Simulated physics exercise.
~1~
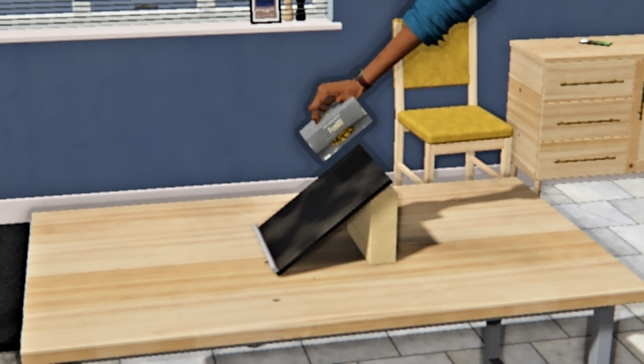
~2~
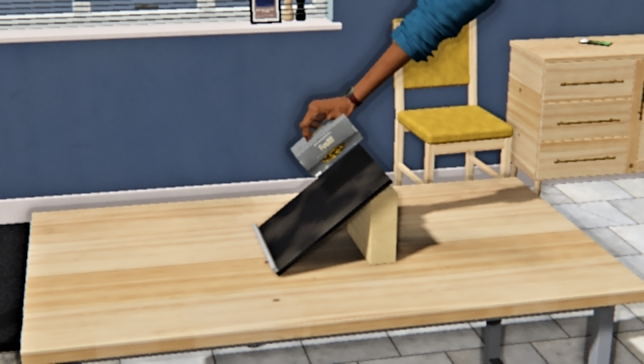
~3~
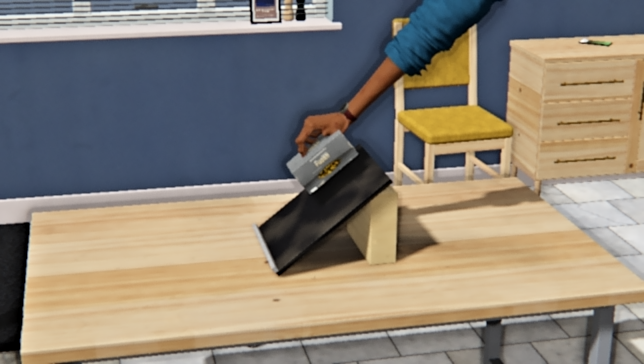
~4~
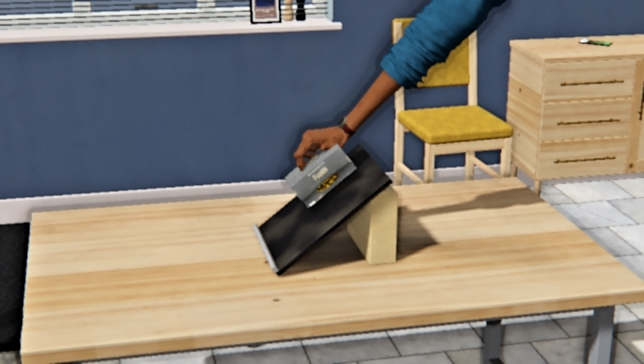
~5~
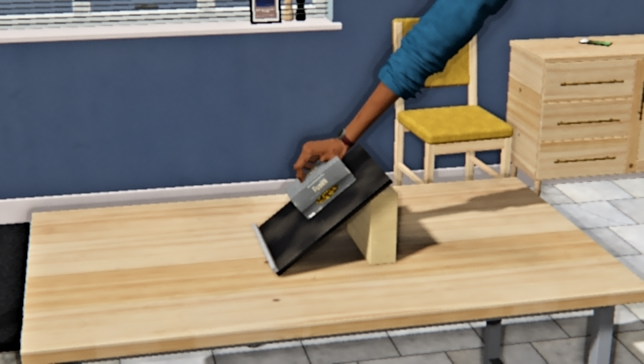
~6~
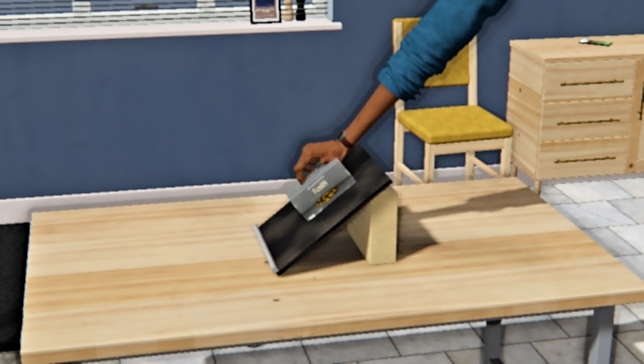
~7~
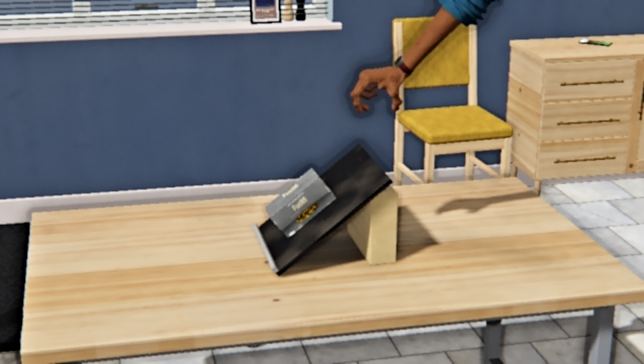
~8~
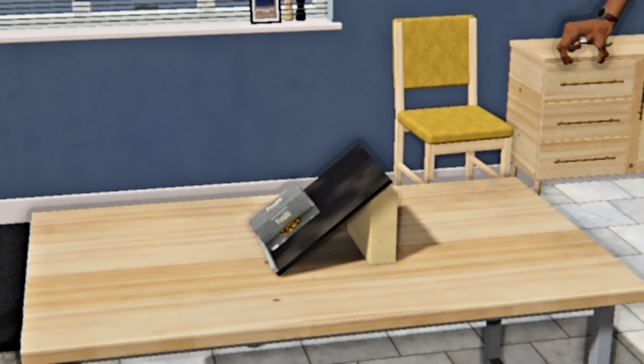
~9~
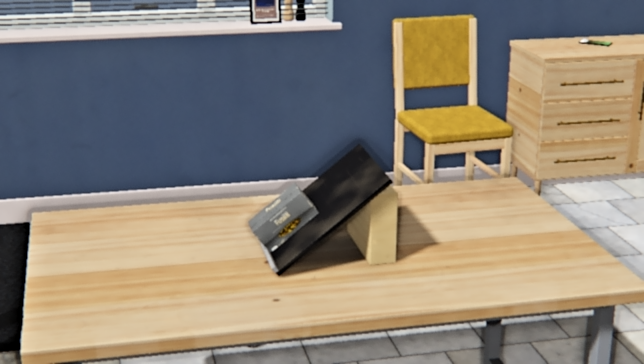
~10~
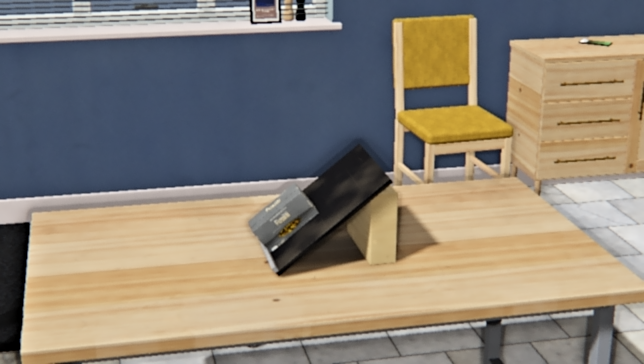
To begin with, a hand holds a small grey carton above a dark board that is propped on a wooden block, sloping down to the left across a pale wooden table. The hand lowers the carton onto the upper side of the board and holds it there for a moment. Then the fingers let go, and the arm draws back up to the right. The carton slides down the slope to the left as the hand leaves. It stops at the low end of the board and stays there, while the board remains in place.
